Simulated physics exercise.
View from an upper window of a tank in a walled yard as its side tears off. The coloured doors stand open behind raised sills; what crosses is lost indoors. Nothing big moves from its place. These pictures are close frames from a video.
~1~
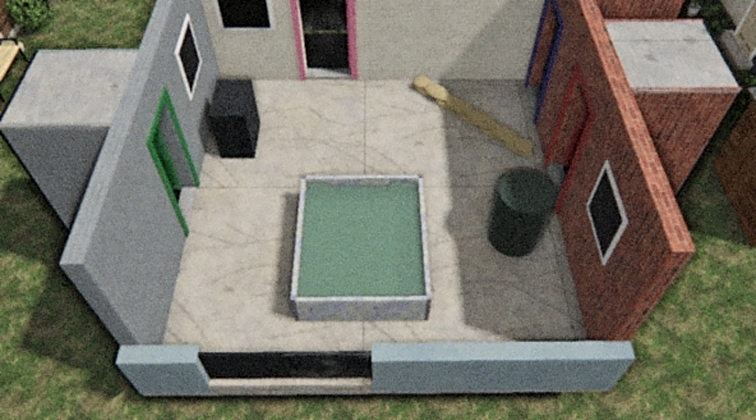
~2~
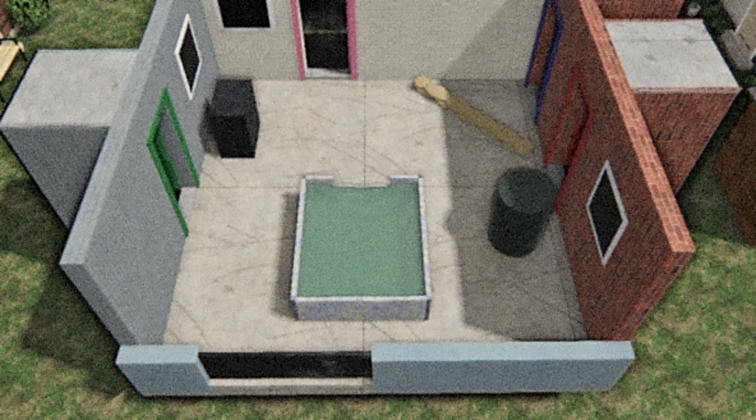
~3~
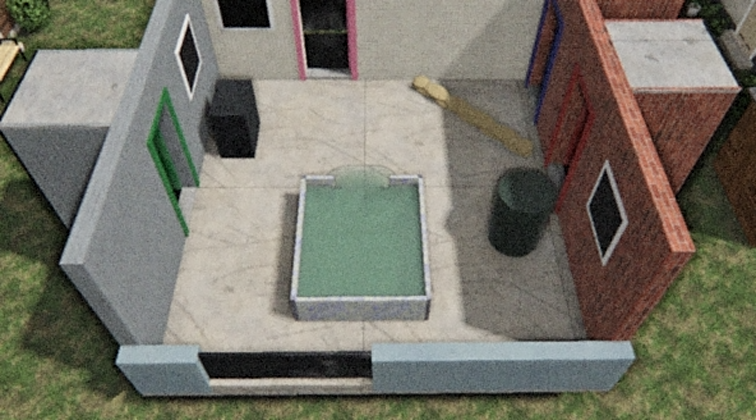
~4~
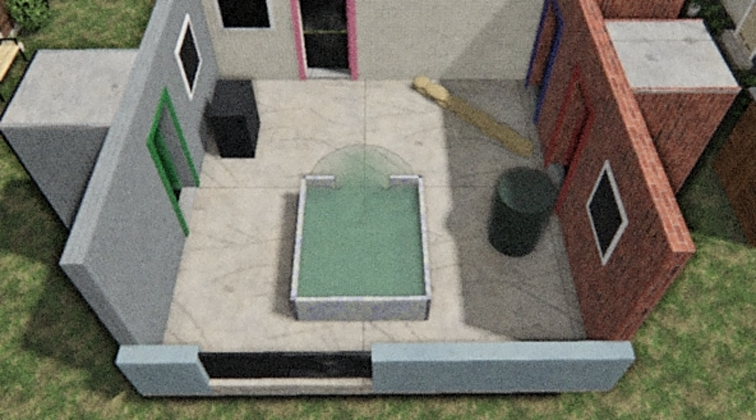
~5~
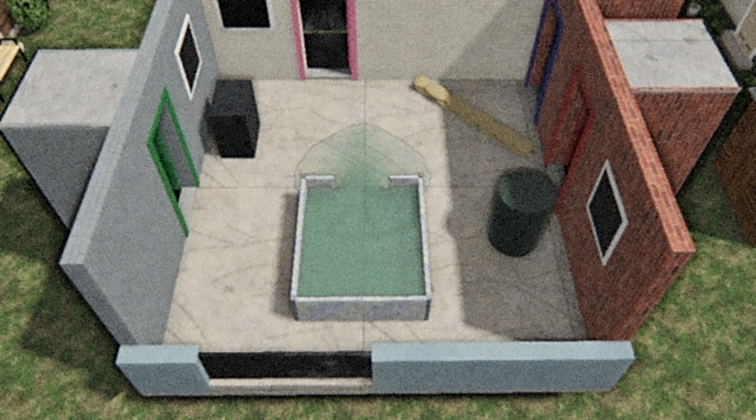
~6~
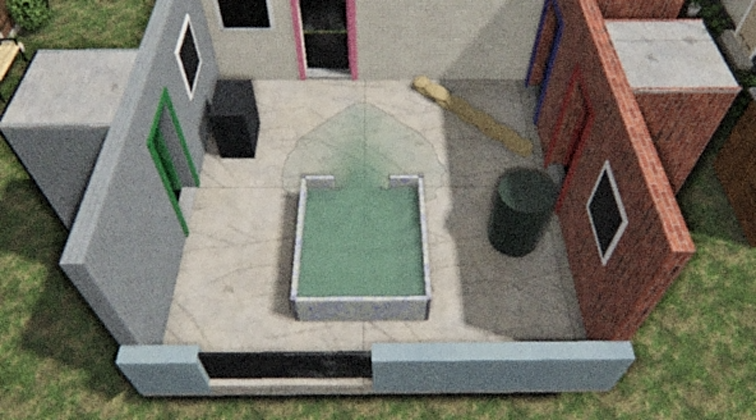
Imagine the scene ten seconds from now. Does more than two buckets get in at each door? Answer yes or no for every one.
Red door: No, pink door: Yes, green door: No, blue door: No.
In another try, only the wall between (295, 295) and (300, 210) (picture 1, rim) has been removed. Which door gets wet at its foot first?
It would be the green door.
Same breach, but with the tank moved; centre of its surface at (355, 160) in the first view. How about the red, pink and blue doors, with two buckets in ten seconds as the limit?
Lab note - red door remains within bounds, pink door breaks the limit, blue door remains within bounds.
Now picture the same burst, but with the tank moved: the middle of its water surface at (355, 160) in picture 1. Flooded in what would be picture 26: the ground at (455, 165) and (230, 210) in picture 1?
Points in order: Inundated; bare.
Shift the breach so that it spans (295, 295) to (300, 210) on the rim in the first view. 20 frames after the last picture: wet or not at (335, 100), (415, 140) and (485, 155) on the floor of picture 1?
Going in your order, I'd say still bare, then still bare, then still bare.
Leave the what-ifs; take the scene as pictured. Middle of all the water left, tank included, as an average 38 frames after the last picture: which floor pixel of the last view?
Roughly (354, 173) in the last picture.
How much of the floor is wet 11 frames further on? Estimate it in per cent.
Estimated share: About 30 %.
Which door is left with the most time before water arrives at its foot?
That is the door marked green.
A moment on, water covers 25 % of the floor; the red door not reached, the pink door under two buckets in, the green door not reached, the blue door not reached.
Next, water covers 30 % of the floor; the red door not reached, the pink door over two buckets in, the green door not reached, the blue door not reached.
Then, water covers 40 % of the floor; the red door wet at the sill, nothing in, the pink door far over two buckets in, the green door not reached, the blue door wet at the sill, nothing in.
Later, water covers 65 % of the floor; the red door wet at the sill, nothing in, the pink door far over two buckets in, the green door wet at the sill, nothing in, the blue door wet at the sill, nothing in.
In the end, water covers 90 % of the floor; the red door wet at the sill, nothing in, the pink door far over two buckets in, the green door wet at the sill, nothing in, the blue door wet at the sill, nothing in.
